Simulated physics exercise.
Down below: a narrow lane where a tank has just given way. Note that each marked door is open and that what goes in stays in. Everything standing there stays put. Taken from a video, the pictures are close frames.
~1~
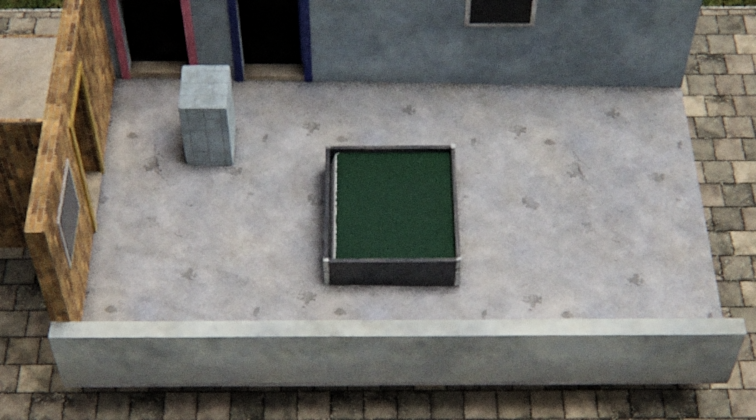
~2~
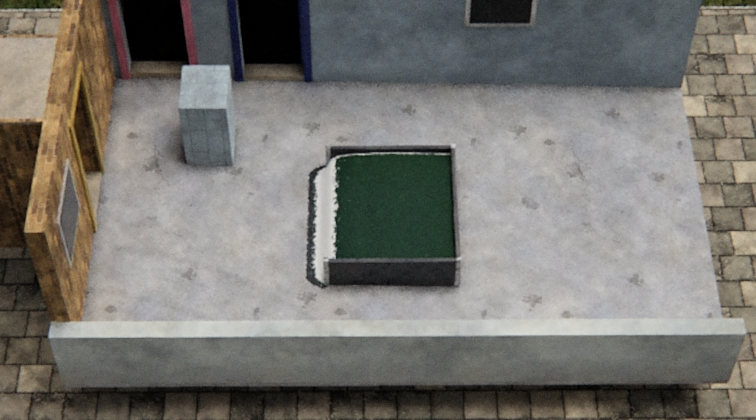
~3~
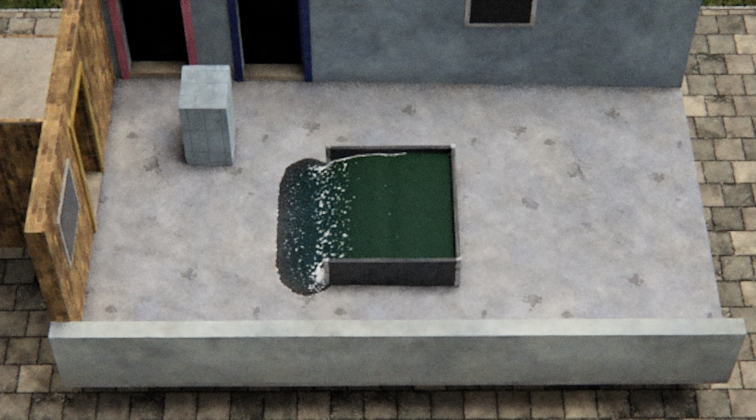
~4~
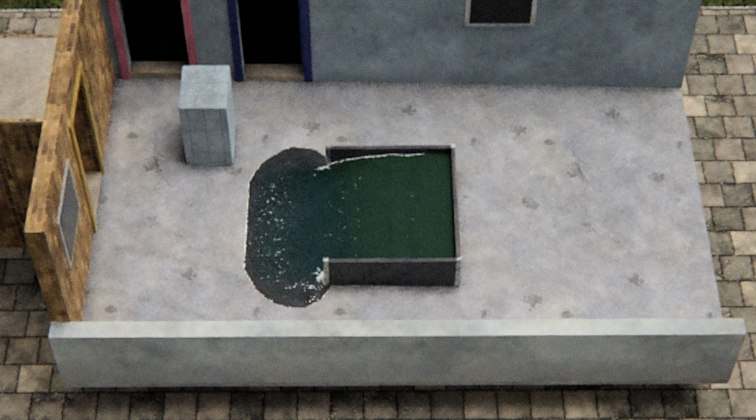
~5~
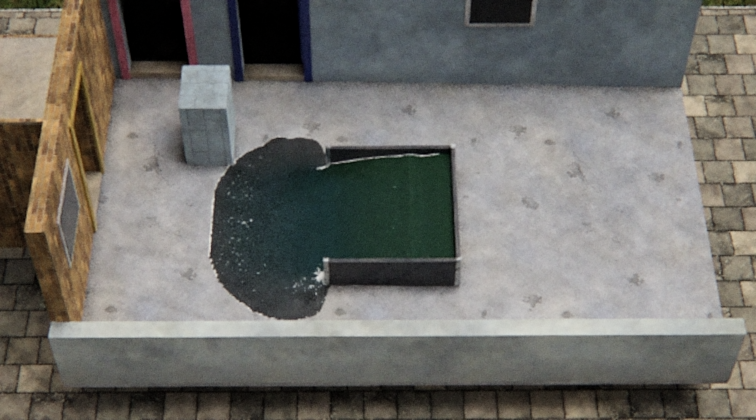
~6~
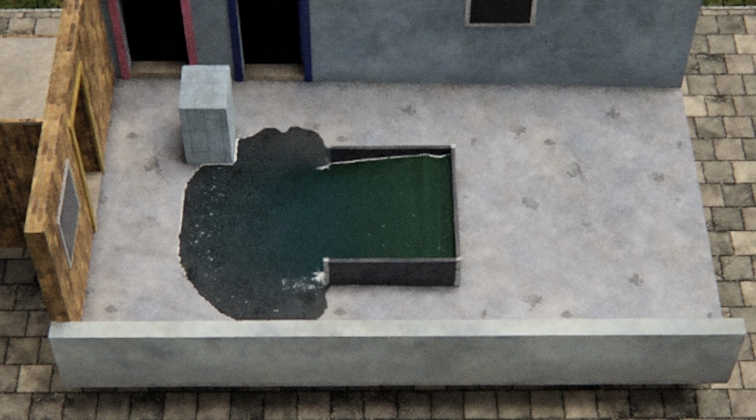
Dark green water pours from the left side of a tank and spreads across grey ground.
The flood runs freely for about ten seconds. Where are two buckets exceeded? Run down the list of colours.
As I see it, the blue door respects the limit, the yellow door breaks the limit, the pink door respects the limit.
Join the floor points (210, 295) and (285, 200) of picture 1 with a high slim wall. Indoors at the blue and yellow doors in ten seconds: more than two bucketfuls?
So, the blue ends up above, then the yellow comes in short.
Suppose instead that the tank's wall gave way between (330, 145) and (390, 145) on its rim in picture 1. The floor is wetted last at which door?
Last: The yellow one.
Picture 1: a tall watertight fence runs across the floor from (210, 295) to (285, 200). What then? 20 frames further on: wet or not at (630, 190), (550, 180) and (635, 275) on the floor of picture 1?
Untouched; untouched; untouched.
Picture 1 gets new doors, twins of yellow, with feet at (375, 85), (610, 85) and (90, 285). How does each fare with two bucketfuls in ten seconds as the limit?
In sequence: Falls short, falls short, exceeds it.
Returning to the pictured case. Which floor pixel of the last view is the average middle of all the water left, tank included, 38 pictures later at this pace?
I'd say around (293, 212).
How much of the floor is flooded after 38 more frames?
The answer is around 60 per cent.
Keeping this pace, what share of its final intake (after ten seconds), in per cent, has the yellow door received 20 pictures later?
Estimated share: About 90 %.
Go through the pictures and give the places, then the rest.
The first frame shows still water in the tank at (391, 206).
In the second frame, water pours out at (330, 221) and has run to (321, 171).
In the third frame, the front is at (309, 164), out from the gap at (330, 221).
In the fourth frame, water pours out at (330, 222) and has run to (279, 161).
In the fifth frame, the front is at (245, 160), out from the gap at (330, 222).
In the sixth frame, water pours out at (330, 222) and has run to (192, 189).
A moment on, water covers 30 % of the floor; the blue door not reached, the yellow door wet at the sill, nothing in, the pink door not reached.
Next, water covers 35 % of the floor; the blue door wet at the sill, nothing in, the yellow door over two buckets in, the pink door not reached.
Then, water covers 40 % of the floor; the blue door under two buckets in, the yellow door far over two buckets in, the pink door wet at the sill, nothing in.
Later, water covers 60 % of the floor; the blue door under two buckets in, the yellow door far over two buckets in, the pink door wet at the sill, nothing in.
In the end, water covers 65 % of the floor; the blue door under two buckets in, the yellow door far over two buckets in, the pink door wet at the sill, nothing in.
